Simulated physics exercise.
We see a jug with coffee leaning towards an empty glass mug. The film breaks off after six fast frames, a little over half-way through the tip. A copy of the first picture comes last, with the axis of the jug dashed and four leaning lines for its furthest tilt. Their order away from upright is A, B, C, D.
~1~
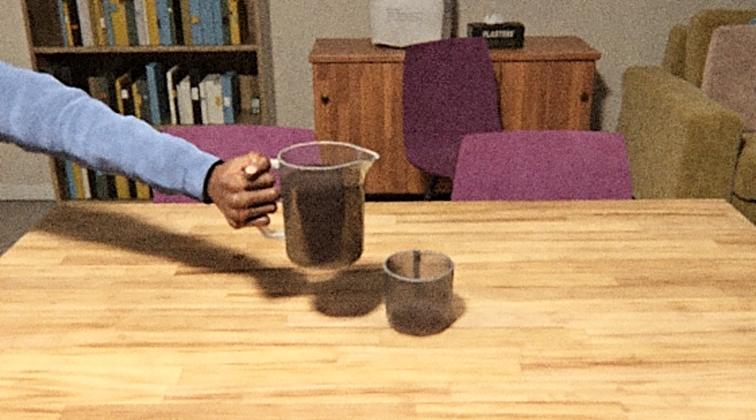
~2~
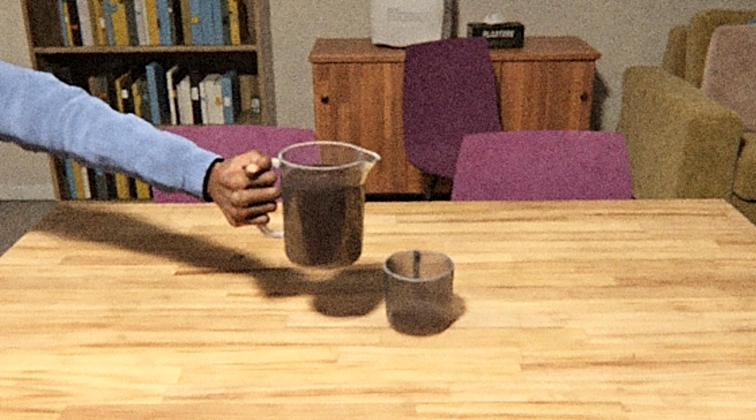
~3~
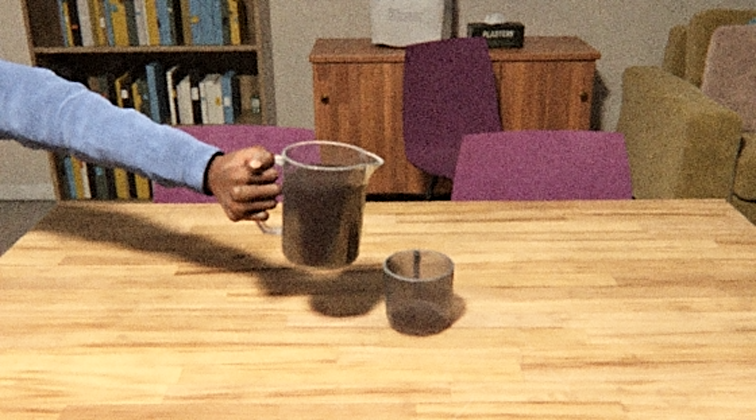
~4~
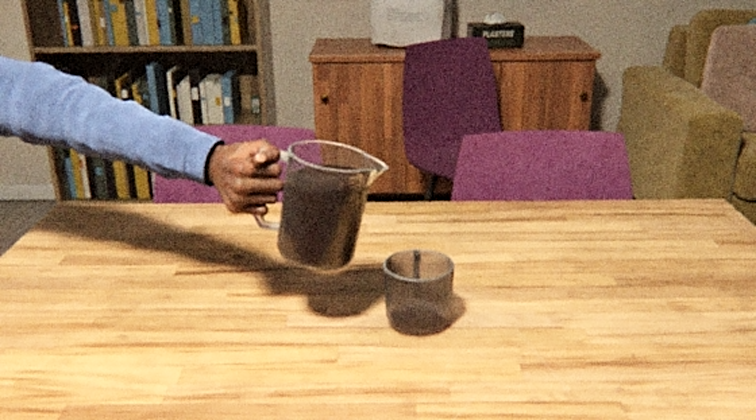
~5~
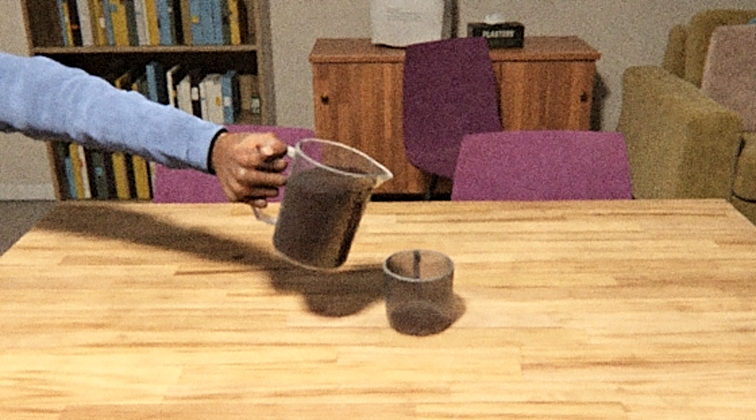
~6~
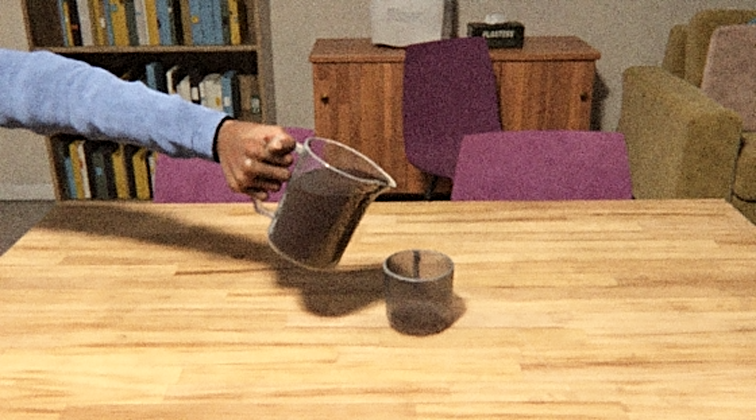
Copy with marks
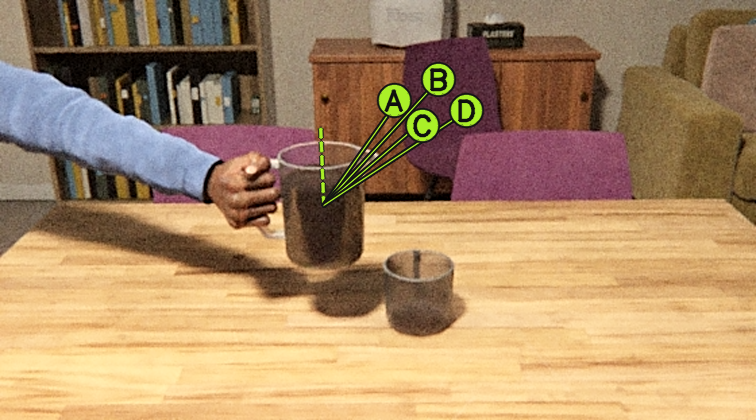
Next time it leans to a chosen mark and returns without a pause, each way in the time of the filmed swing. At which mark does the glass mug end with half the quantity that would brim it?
Mark D.
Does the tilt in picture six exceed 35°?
No.
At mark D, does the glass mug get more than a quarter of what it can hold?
Yes, it does.
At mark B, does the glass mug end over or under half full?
Under.
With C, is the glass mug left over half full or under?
Under half.
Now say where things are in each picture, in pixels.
Upright, lip at (377, 156); rim of the glass mug round (419, 264); nothing has left yet.
Upright, lip at (378, 158); nothing has left yet.
Tipped about 5°, lip at (382, 161); nothing has left yet.
Tipped about 11°, lip at (386, 168); nothing has left yet.
Tipped about 18°, lip at (391, 175); nothing has left yet.
Tipped about 26°, lip at (394, 184); nothing has left yet.
On the marked copy, A at (386, 116); B at (427, 92); C at (407, 134); D at (452, 120).
For mark A, the glass mug ends with about 11 % of what it can hold.
For mark B, the glass mug ends with about 21 % of what it can hold.
For mark C, the glass mug ends with about 33 % of what it can hold.
For mark D, the glass mug ends with about 48 % of what it can hold.
